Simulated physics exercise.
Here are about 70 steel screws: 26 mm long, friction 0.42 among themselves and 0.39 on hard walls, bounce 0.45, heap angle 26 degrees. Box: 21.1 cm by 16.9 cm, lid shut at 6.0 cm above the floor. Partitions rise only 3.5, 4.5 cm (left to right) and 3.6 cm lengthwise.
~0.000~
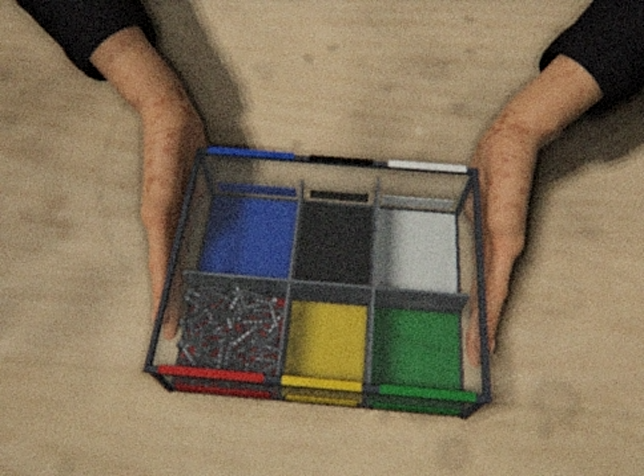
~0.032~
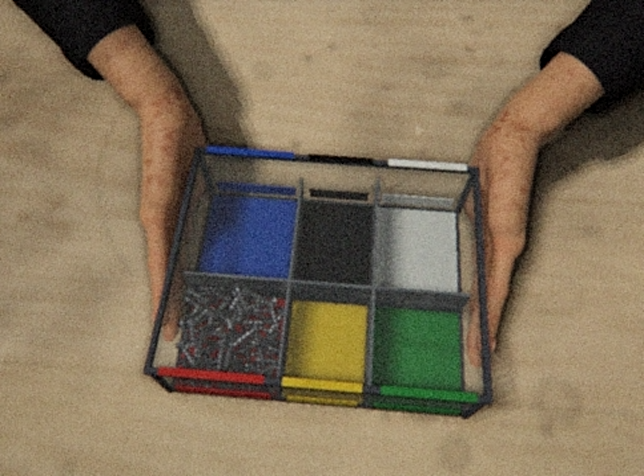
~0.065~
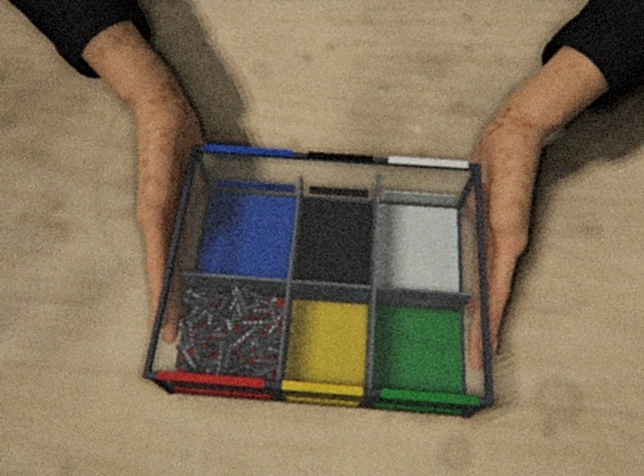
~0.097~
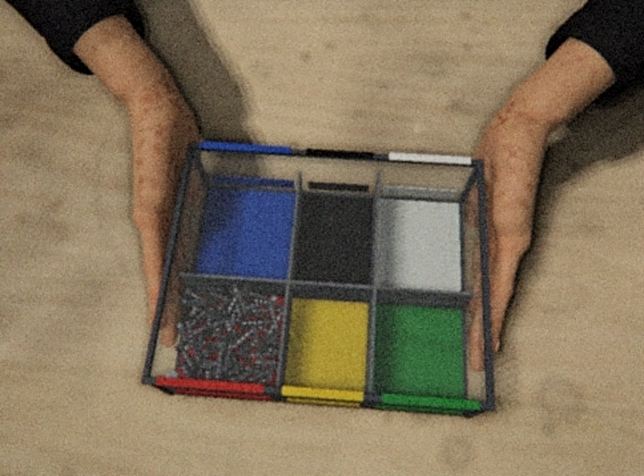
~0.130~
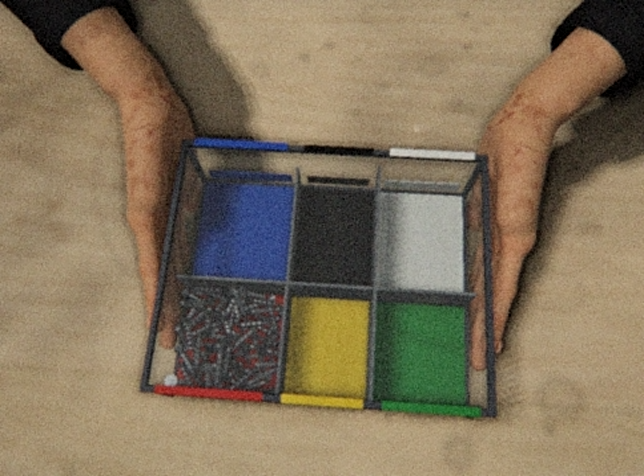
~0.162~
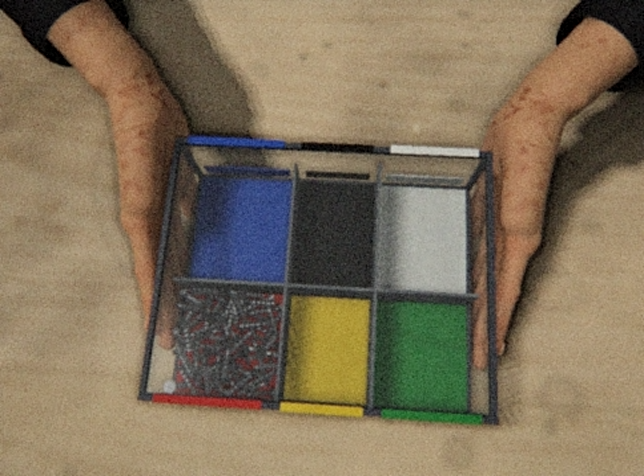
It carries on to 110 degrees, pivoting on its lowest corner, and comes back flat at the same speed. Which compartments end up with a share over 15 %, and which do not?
Red compartment over, blue compartment not over, green compartment not over, yellow compartment not over, white compartment not over, black compartment not over.
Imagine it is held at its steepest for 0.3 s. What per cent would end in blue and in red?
Blue 0; red 100.
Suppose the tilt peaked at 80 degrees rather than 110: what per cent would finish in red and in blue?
The red compartment would get 100 per cent and the blue one 0 per cent.
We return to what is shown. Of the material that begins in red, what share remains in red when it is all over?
About 100 in a hundred.
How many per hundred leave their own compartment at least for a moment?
About 0 %.
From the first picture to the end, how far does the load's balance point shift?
Roughly 1.5 cm.
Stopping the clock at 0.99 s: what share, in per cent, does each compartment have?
Red 100, blue 0, green 0, yellow 0, white 0, black 0.
Then, at 0.99 s, tilt 110 degrees; red 100 %.
After 1.54 s, tilt 50 degrees; red 100 %.
After 2.15 s, tilt 0 degrees; red 100 %.
At rest (2.5 s), red 100 %, blue 0 %, green 0 %, yellow 0 %, white 0 %, black 0 %.
